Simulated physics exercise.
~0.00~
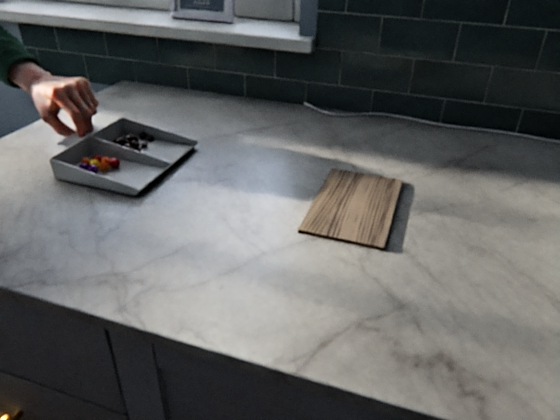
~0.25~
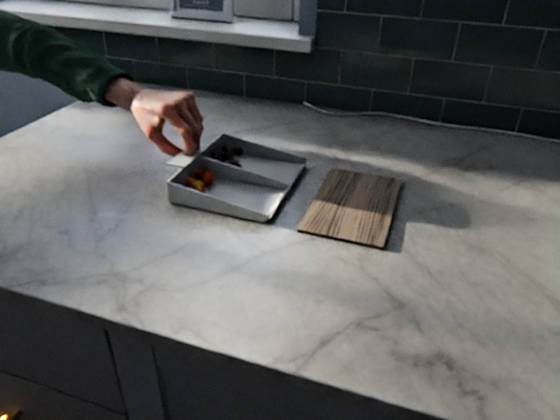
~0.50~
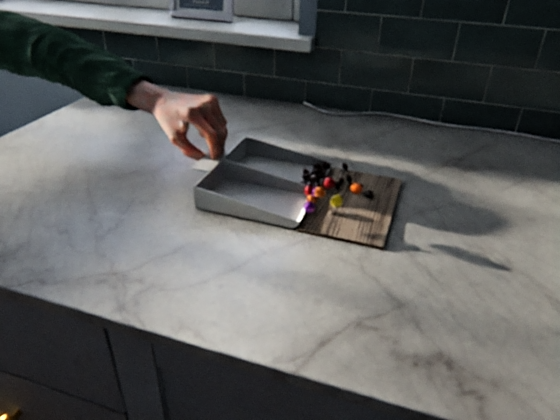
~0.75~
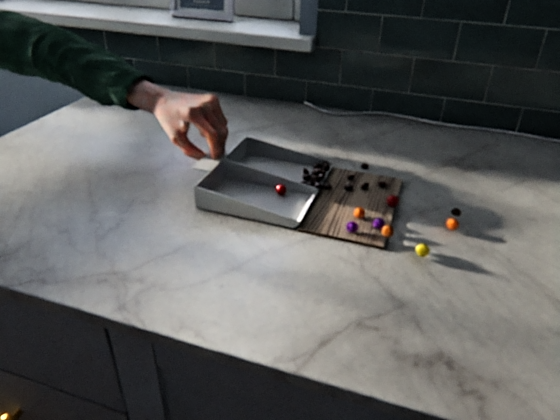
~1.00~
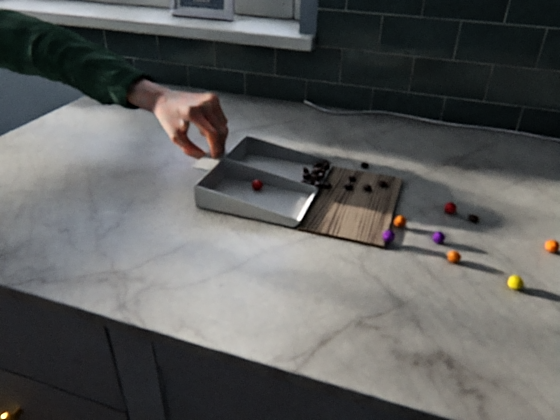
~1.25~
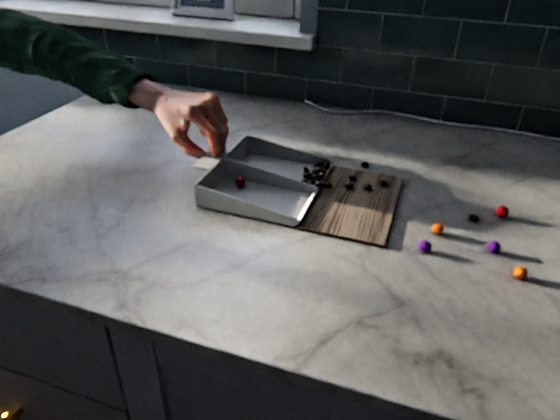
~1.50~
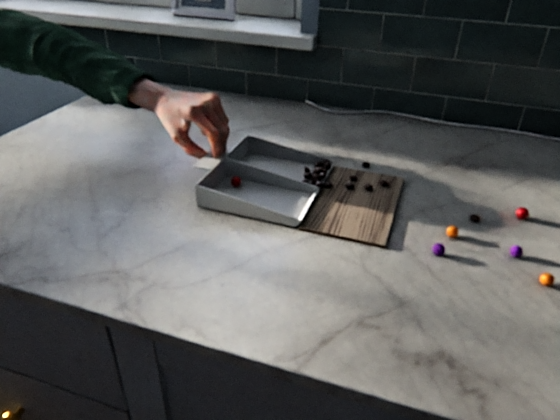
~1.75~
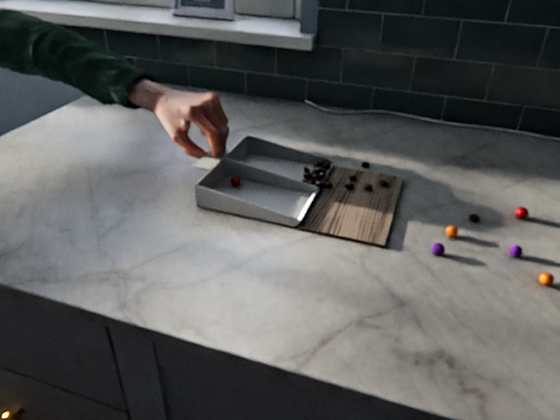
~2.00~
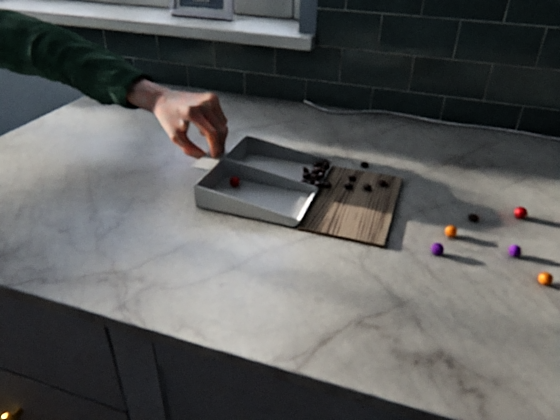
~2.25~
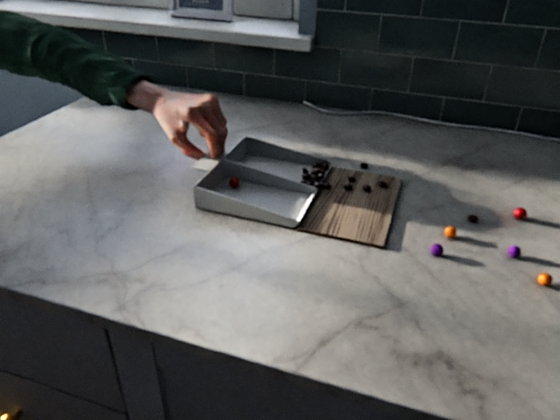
A hand-pushed divided tray slides right, stops at a board, and spills many colourful balls.
